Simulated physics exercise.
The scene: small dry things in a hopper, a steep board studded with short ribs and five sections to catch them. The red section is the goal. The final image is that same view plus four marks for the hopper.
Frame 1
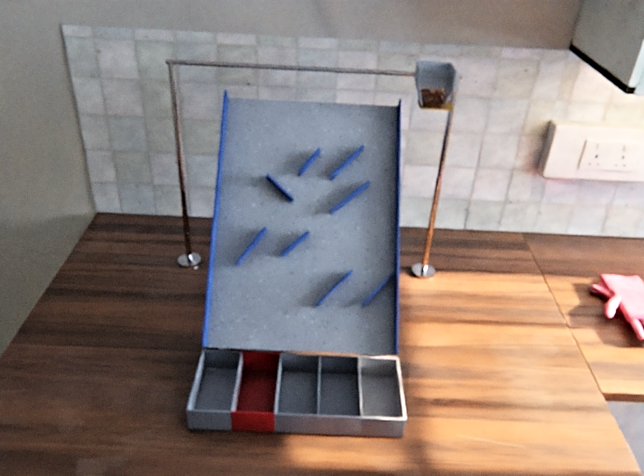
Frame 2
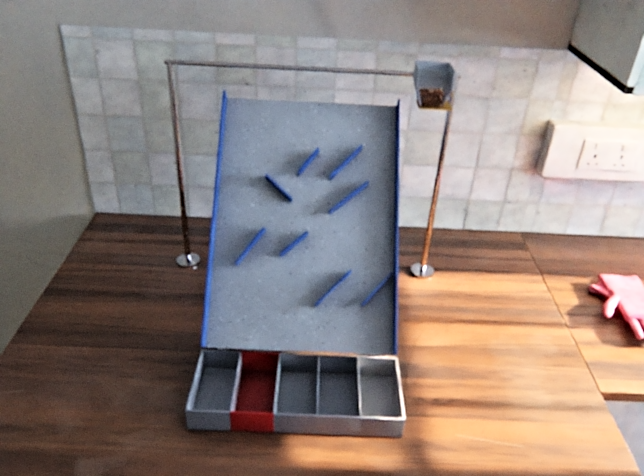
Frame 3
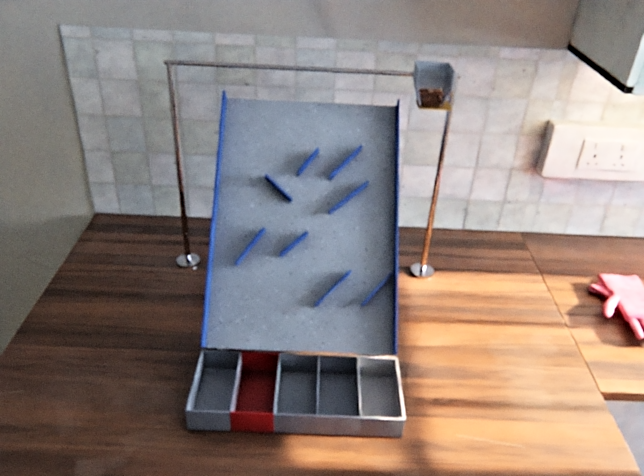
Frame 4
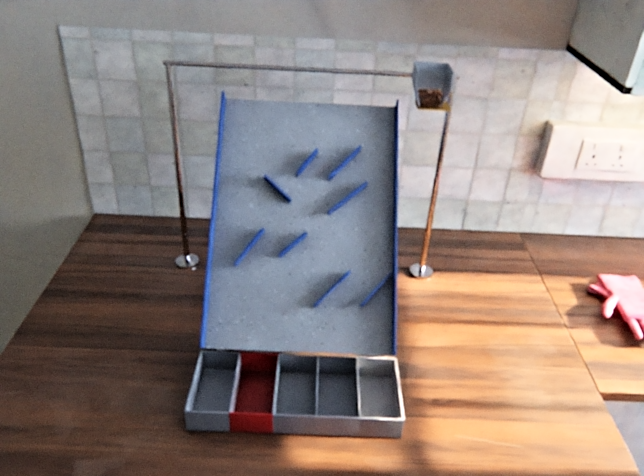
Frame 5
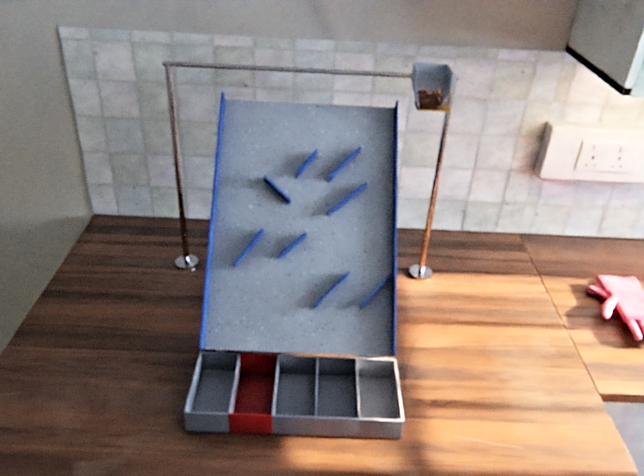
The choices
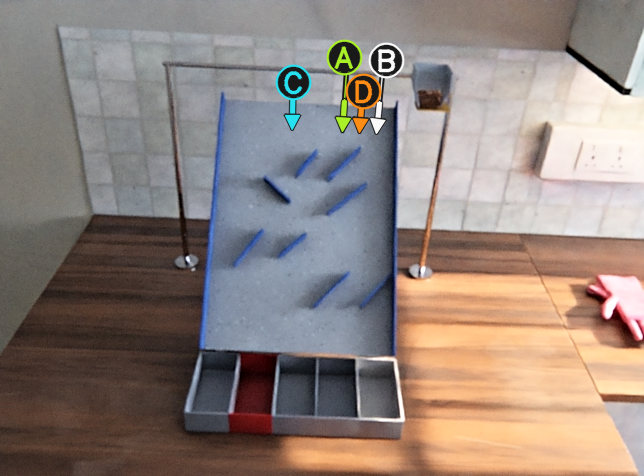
A steep grey board with blue edges and short slanted blue ribs stands on a brown wooden counter against pale tiles, seen from the front and slightly above. Below it sits a tray of five sections, the second from left red, while a metal frame holds a small hopper of brown pieces at upper right, near pink gloves. Nothing visibly moves except a very slight drift of the view.
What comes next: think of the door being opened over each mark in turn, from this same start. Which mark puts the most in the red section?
C works best here.
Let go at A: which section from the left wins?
The first.
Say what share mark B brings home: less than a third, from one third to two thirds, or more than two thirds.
Mark B gives less than a third.
On the marked copy, mark A meets the board at (342, 126); mark B meets the board at (376, 128); mark C meets the board at (292, 124); mark D meets the board at (359, 127).
With A, a small part in the red section, most in other sections, a small part outside the box.
With B, a small part in the red section, most in other sections, a small part outside the box.
With C, about a third in the red section, about half in other sections, a small part outside the box.
With D, a stray few in the red section, most in other sections, a small part outside the box.
